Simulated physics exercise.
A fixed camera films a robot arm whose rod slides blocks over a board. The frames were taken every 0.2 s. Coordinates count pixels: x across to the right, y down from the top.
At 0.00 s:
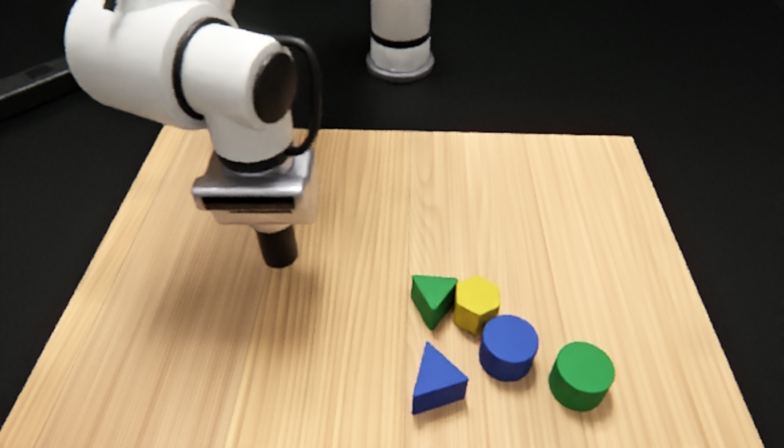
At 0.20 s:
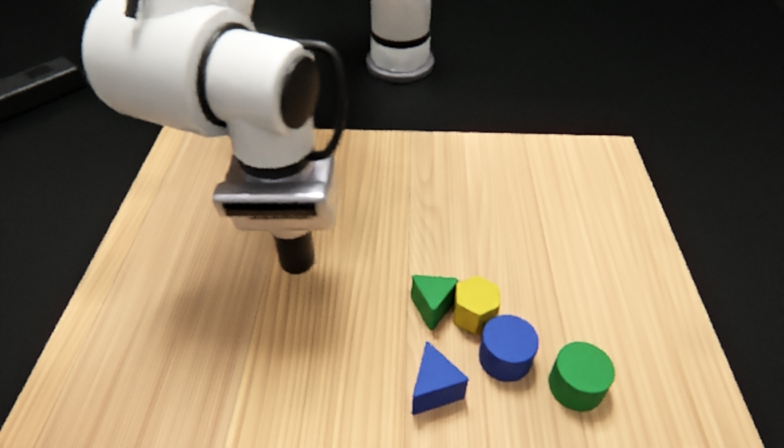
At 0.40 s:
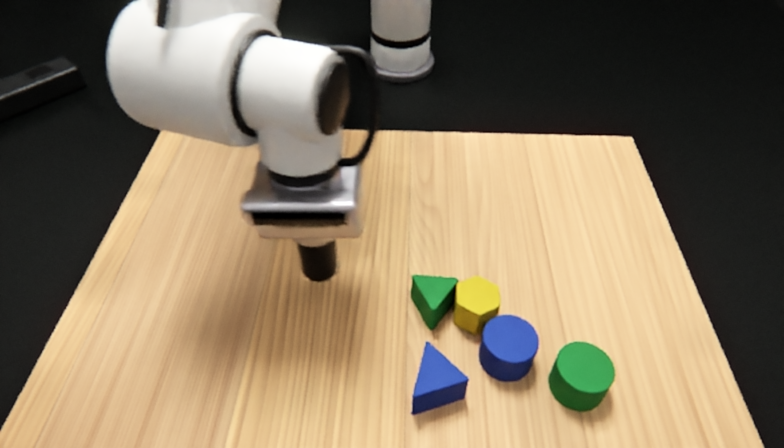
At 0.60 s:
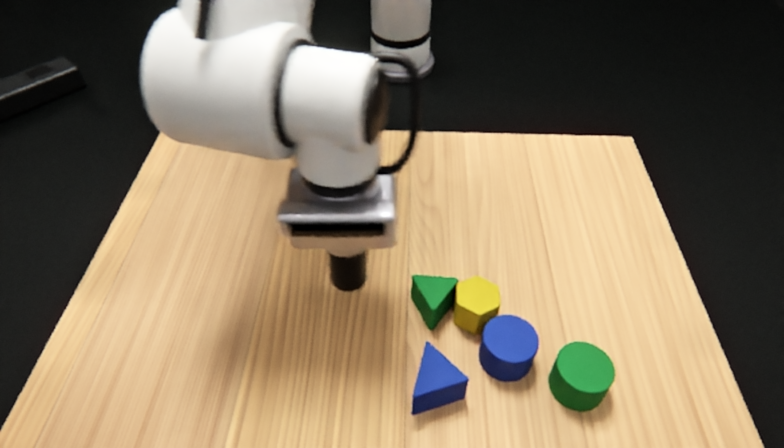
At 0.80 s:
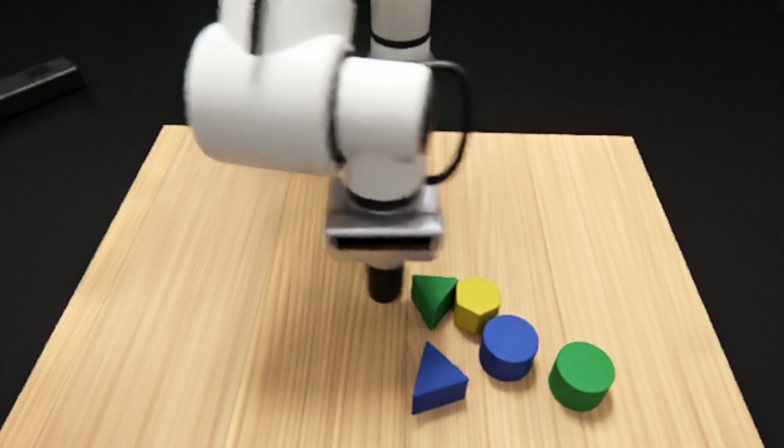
A white robot arm with a black rod slid steadily to the right over a wooden board, coming up close beside the green triangular block, while all five colored blocks stayed still.
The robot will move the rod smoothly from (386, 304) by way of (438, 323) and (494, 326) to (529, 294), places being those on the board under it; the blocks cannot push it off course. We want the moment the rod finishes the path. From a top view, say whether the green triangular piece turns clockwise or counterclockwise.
It twists anticlockwise.
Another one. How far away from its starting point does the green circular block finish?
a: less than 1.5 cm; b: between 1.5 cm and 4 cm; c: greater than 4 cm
Option a.
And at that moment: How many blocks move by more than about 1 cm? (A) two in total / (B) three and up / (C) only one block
B
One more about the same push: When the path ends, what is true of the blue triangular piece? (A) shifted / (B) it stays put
My pick is B.
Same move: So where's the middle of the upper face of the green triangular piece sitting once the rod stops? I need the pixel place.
Close to (490, 272).
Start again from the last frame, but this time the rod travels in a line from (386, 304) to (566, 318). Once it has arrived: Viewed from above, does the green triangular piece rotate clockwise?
I believe not.
What follows on the original path. One third of the way, rod (441, 308); green triangular piece (465, 283), turned 20° anticlockwise; yellow six-sided block (503, 293), turned 30° clockwise.
Two thirds of the way, rod (498, 311); green triangular piece (481, 279), turned 75° anticlockwise; yellow six-sided block (529, 283), turned 40° clockwise; blue circular block (528, 341).
At the end, rod (534, 279); green triangular piece (490, 272), turned 120° anticlockwise; blue triangular piece still; yellow six-sided block (562, 252), turned 40° clockwise; blue circular block (528, 341); green circular block still.
